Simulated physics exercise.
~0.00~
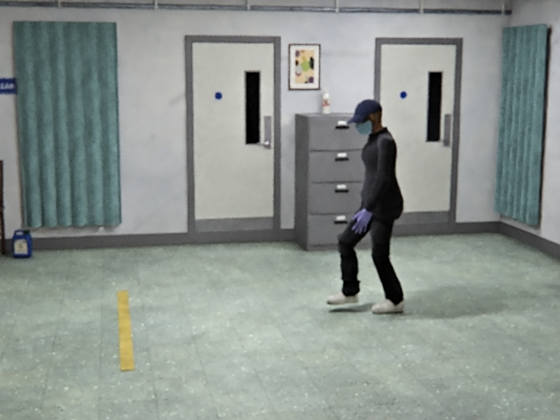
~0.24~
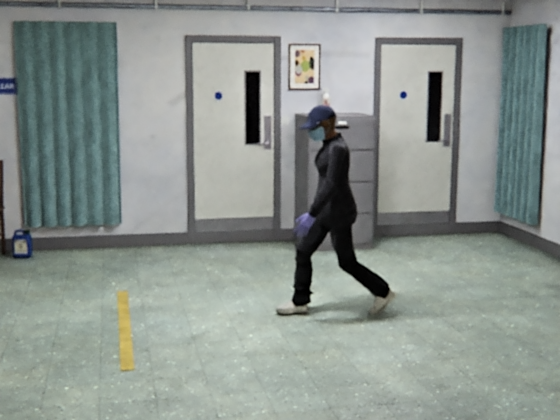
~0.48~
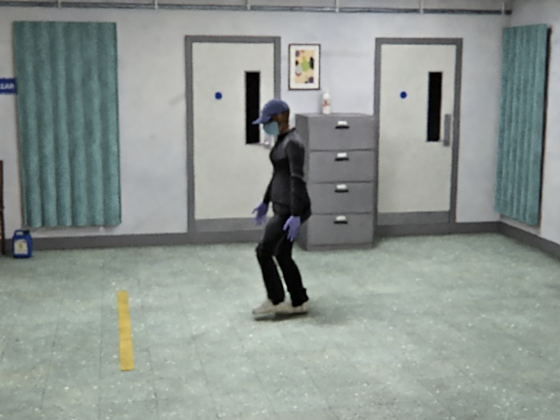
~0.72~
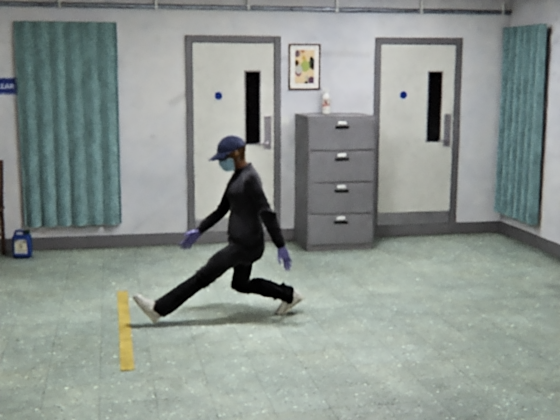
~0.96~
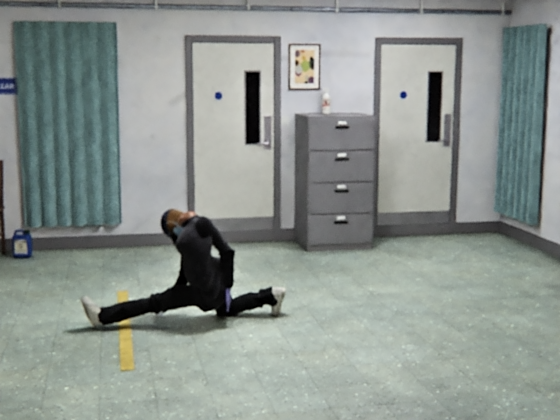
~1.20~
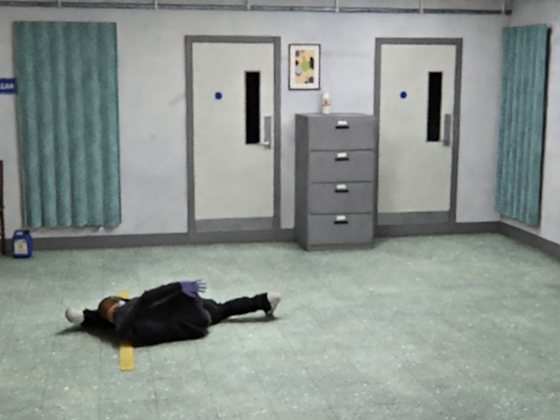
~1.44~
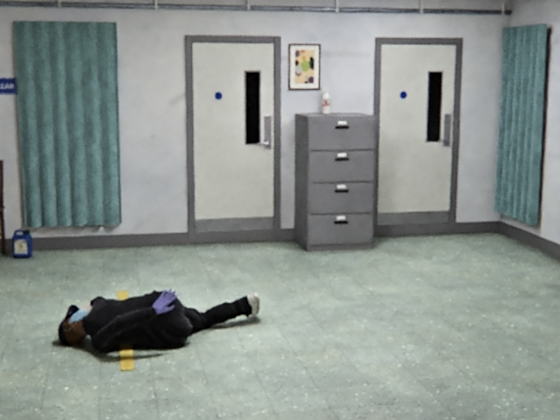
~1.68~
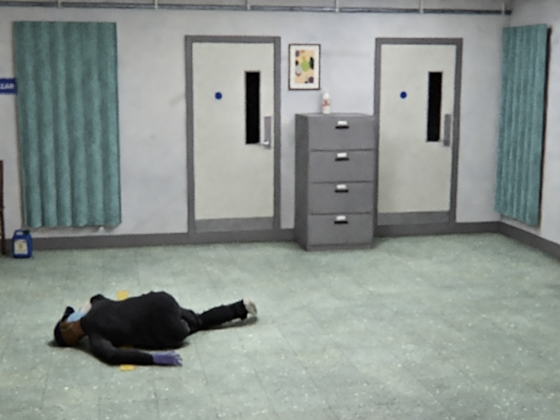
A person in dark clothes, a cap, a face mask and purple gloves walks left across a tiled room toward a yellow floor strip, slides into a wide split, pitches forward, and ends lying on the floor with head beyond the strip and hips short of it.
